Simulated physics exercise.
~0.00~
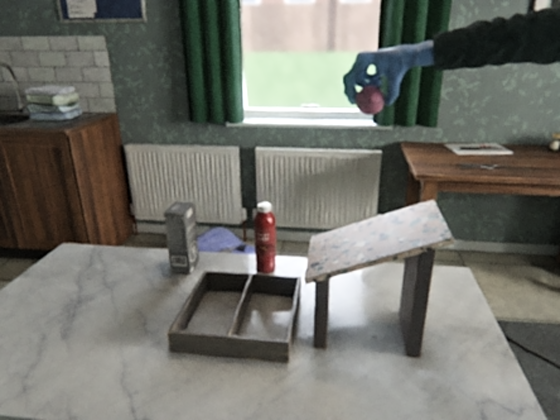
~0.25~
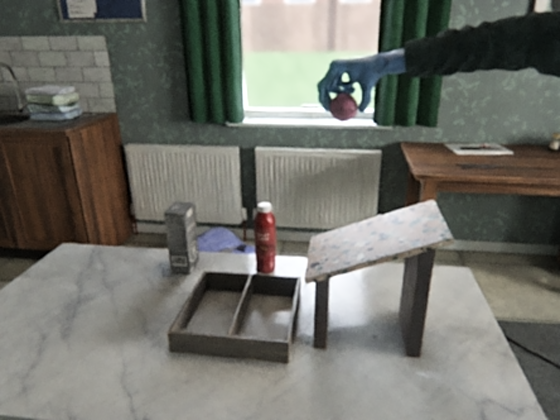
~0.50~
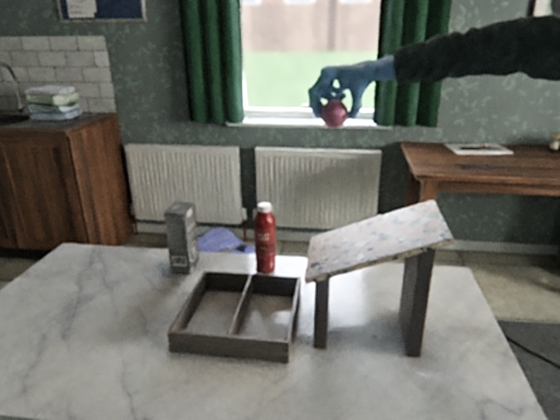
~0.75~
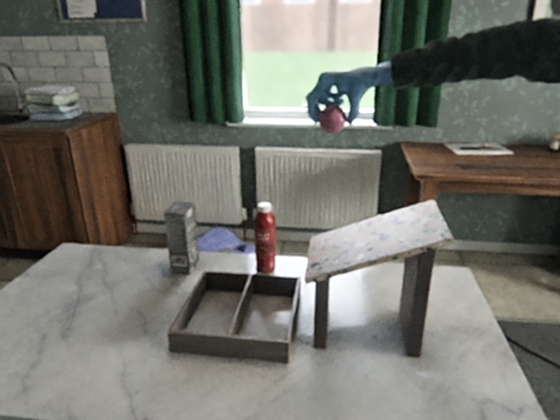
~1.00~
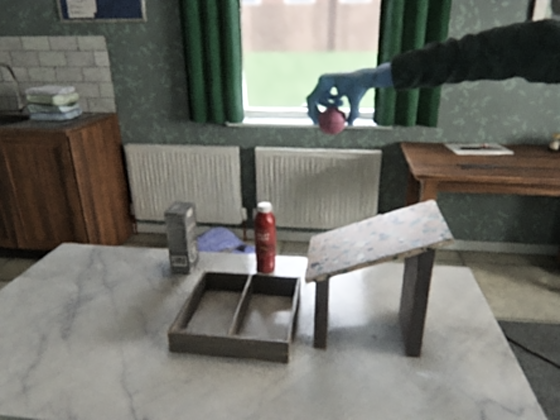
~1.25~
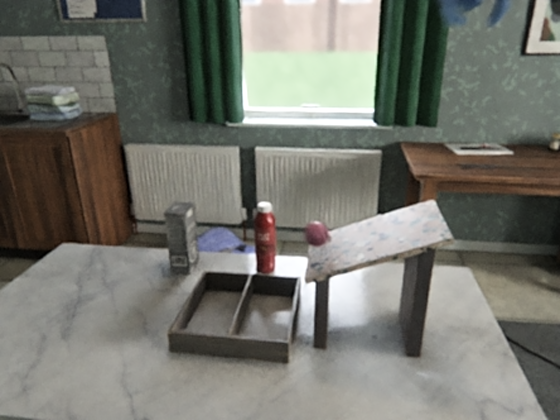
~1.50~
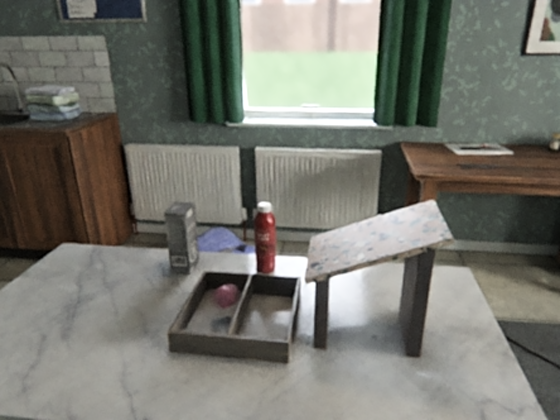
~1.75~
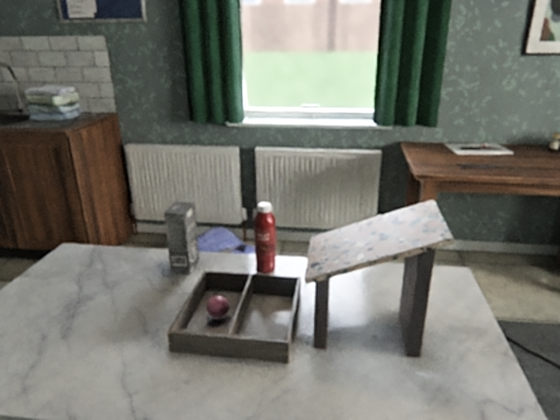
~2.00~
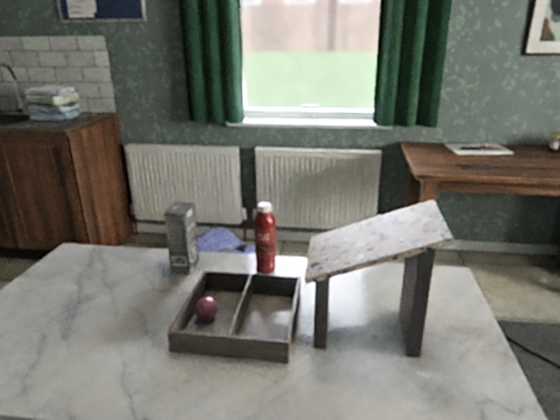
A pink ball drops from a gloved hand by the slanted board into the tray's left bay.
